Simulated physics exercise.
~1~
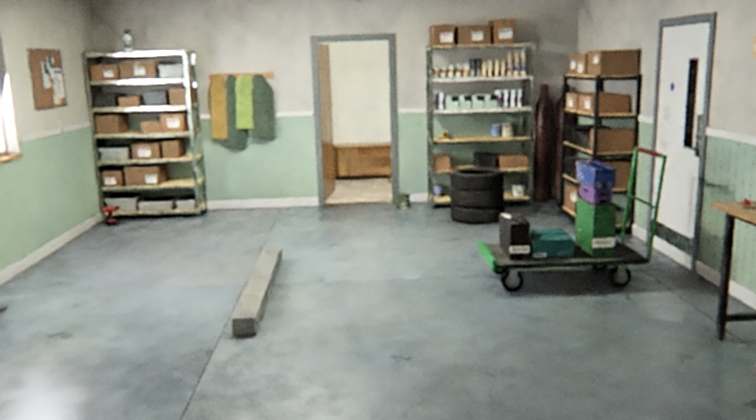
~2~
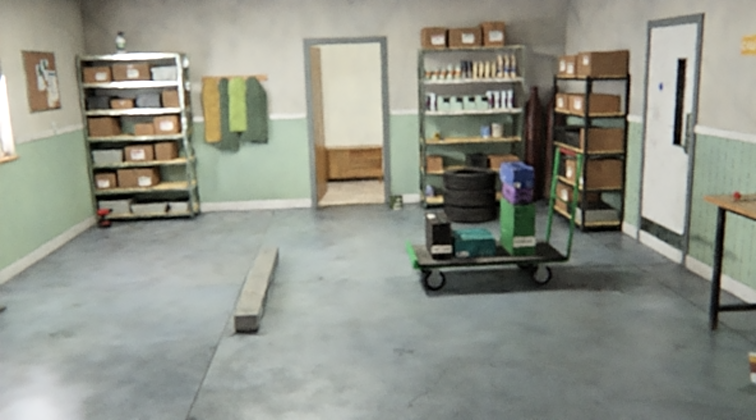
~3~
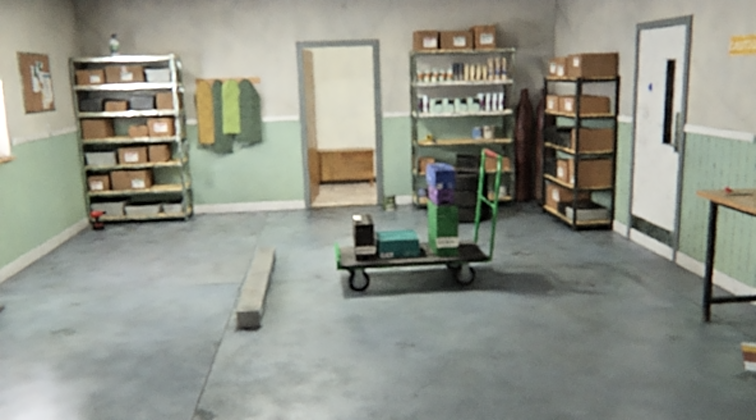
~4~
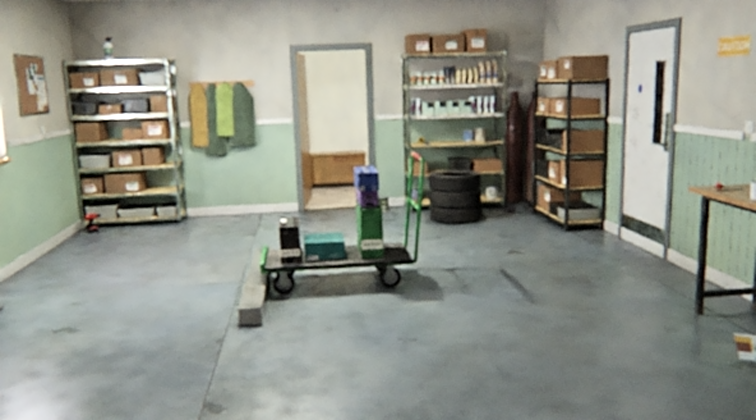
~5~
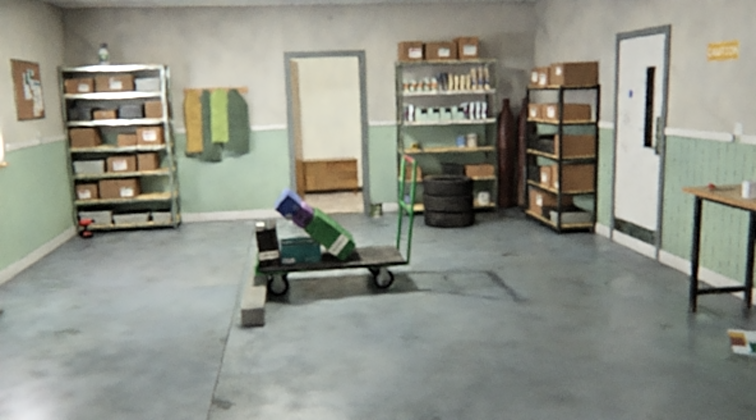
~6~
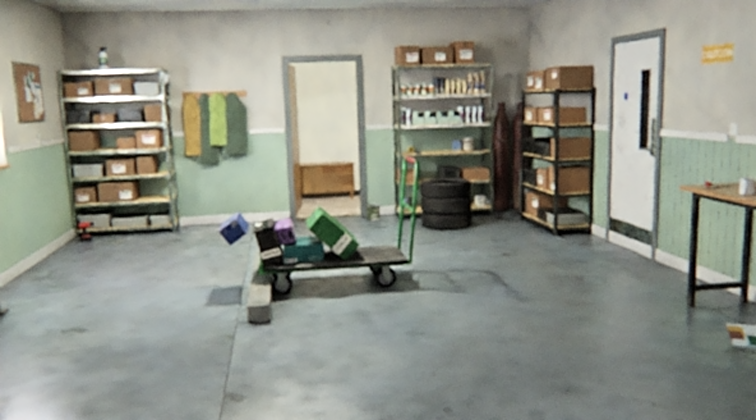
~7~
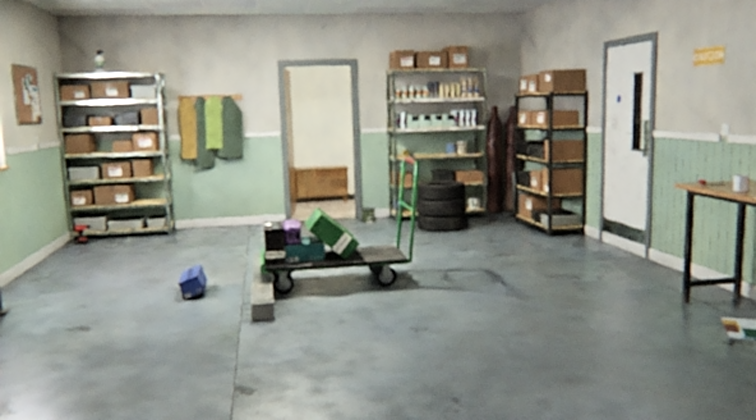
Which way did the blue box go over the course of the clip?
It moved to the left, first riding on the cart and then tumbling off past the beam onto the floor.
